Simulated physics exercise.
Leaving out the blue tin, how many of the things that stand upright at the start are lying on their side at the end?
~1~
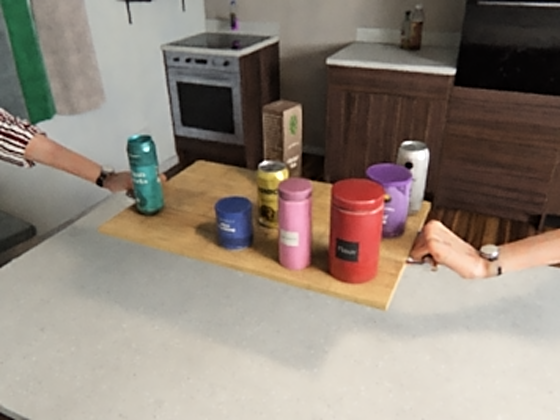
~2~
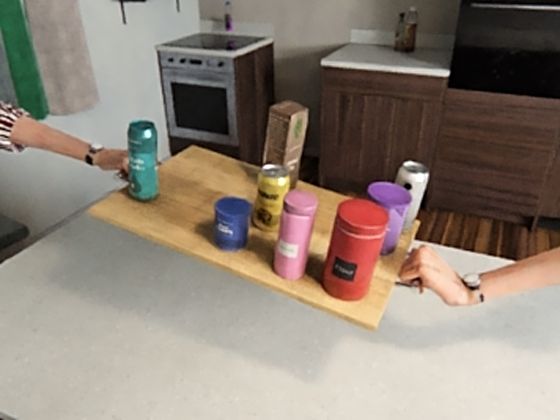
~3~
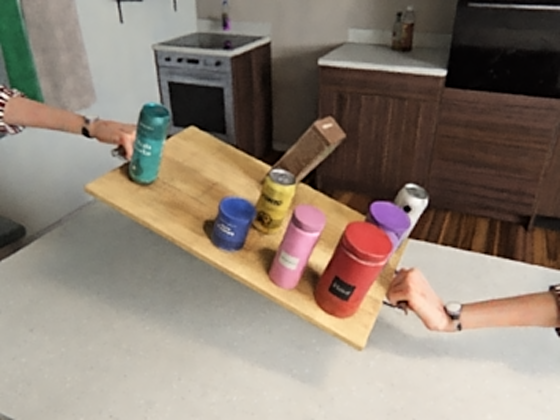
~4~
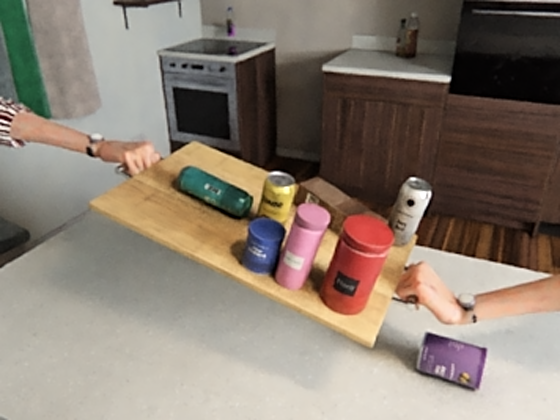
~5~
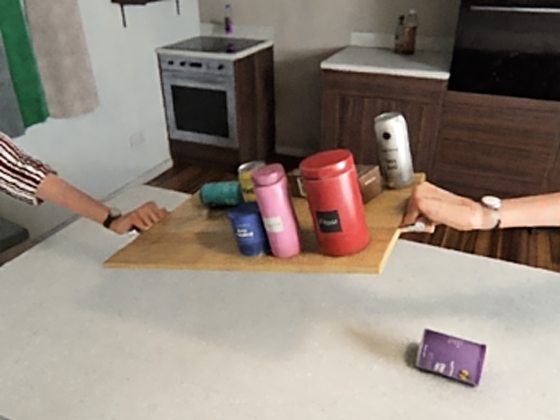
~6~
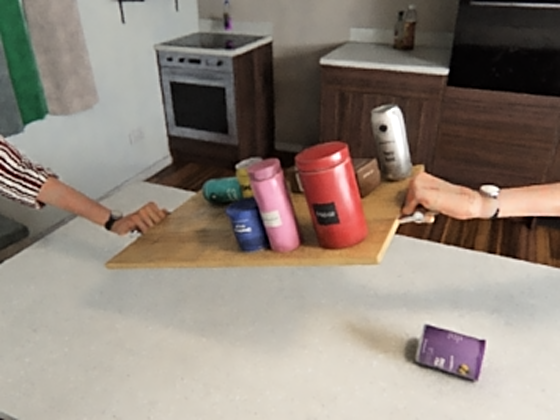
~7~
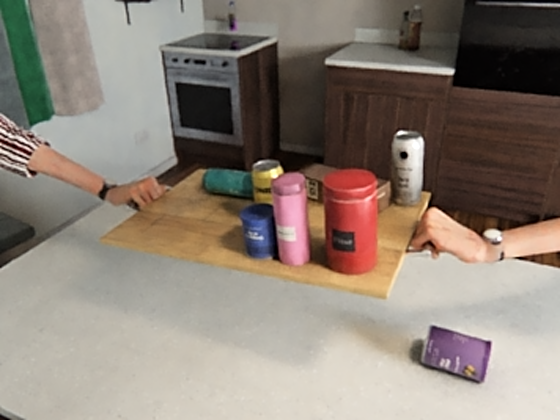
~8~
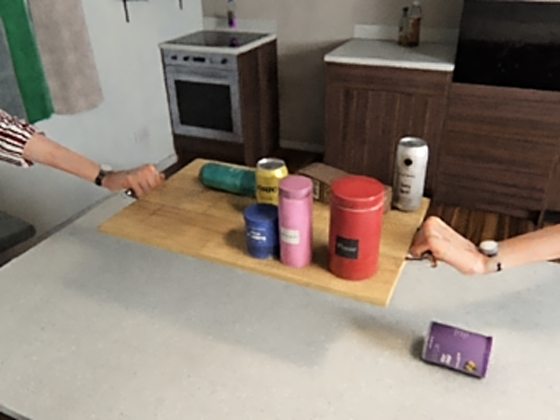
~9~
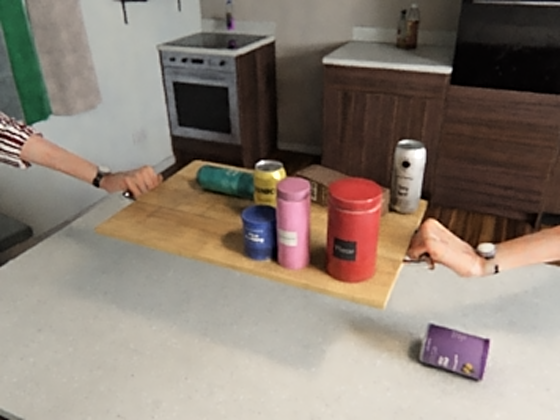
Three of them end up on their side. They are the brown carton and the turquoise can on the tray, and the purple tin on the counter.
